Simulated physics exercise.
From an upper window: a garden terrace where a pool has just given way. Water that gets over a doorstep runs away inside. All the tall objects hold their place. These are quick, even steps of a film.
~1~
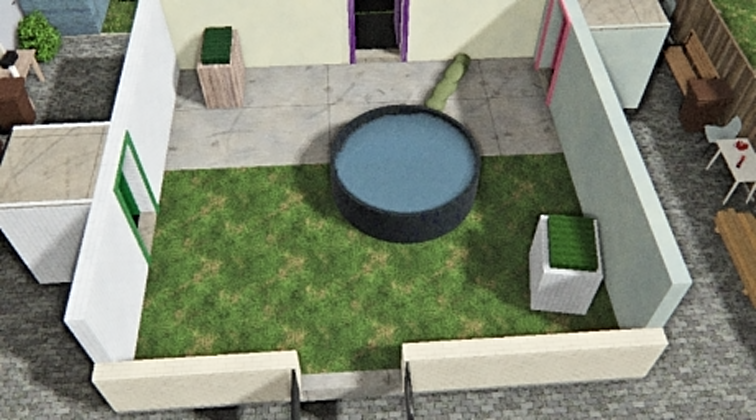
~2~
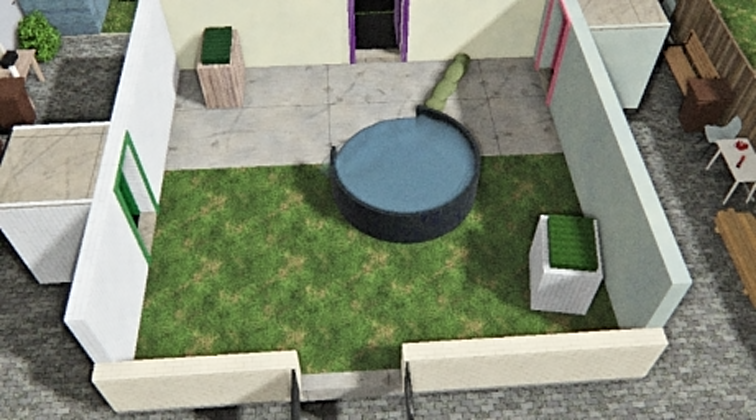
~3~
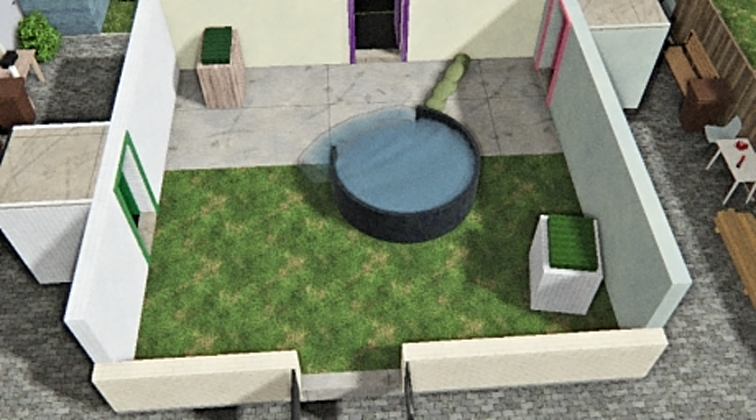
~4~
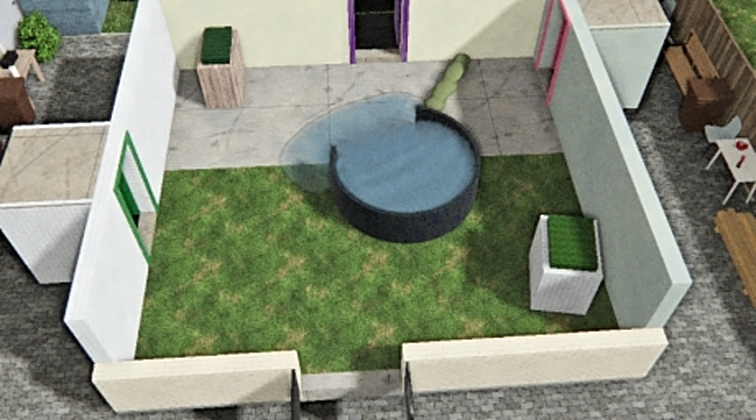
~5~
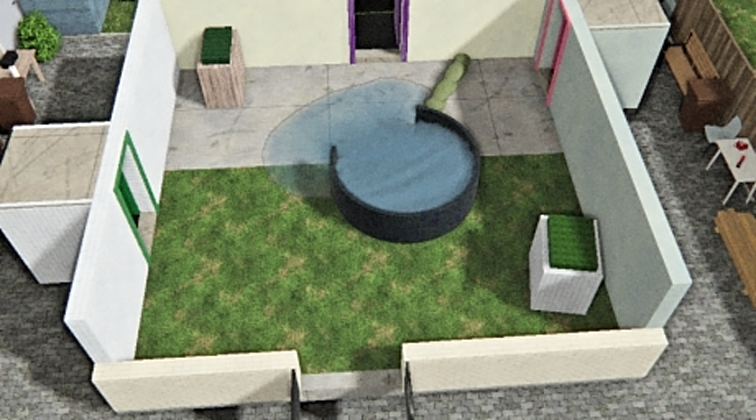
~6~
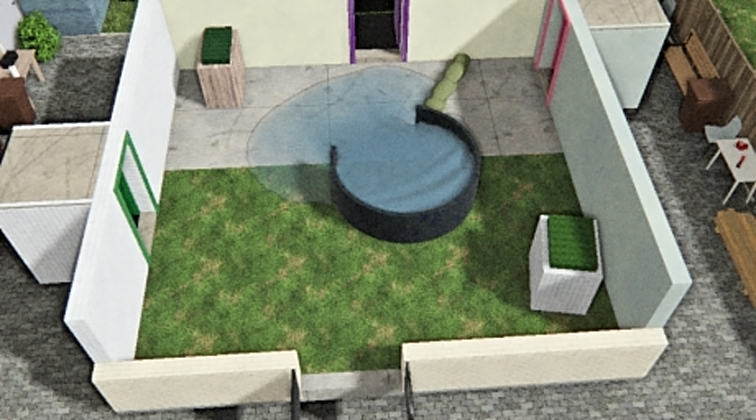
A round dark-walled pool in a walled garden opening at its far left side, water spreading across the paving and grass edge.
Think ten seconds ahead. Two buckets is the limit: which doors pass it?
In the end: The green door admits no more than that; the pink door admits no more than that; the purple door lets in a lot.
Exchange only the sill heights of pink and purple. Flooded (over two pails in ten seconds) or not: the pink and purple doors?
Then: The pink one keeps below it; the purple one lets more in.
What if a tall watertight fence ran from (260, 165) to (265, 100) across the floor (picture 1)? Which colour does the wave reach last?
The green one.
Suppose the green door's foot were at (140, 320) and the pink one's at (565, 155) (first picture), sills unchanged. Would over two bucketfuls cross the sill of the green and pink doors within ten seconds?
Then: Green takes less; pink is under.
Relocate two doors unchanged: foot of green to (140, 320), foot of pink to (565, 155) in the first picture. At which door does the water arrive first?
That is the one in purple.
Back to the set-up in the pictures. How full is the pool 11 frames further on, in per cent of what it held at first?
Near 40 in a hundred.
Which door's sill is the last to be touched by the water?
That is the green-painted one.
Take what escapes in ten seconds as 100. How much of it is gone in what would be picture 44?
Some 80 per cent.
A moment on, water covers 30 % of the floor; the green door not reached, the pink door not reached, the purple door over two buckets in.
Next, water covers 35 % of the floor; the green door not reached, the pink door not reached, the purple door far over two buckets in.
Then, water covers 35 % of the floor; the green door not reached, the pink door wet at the sill, nothing in, the purple door far over two buckets in.
Later, water covers 60 % of the floor; the green door wet at the sill, nothing in, the pink door wet at the sill, nothing in, the purple door far over two buckets in.
In the end, water covers 85 % of the floor; the green door wet at the sill, nothing in, the pink door wet at the sill, nothing in, the purple door far over two buckets in.
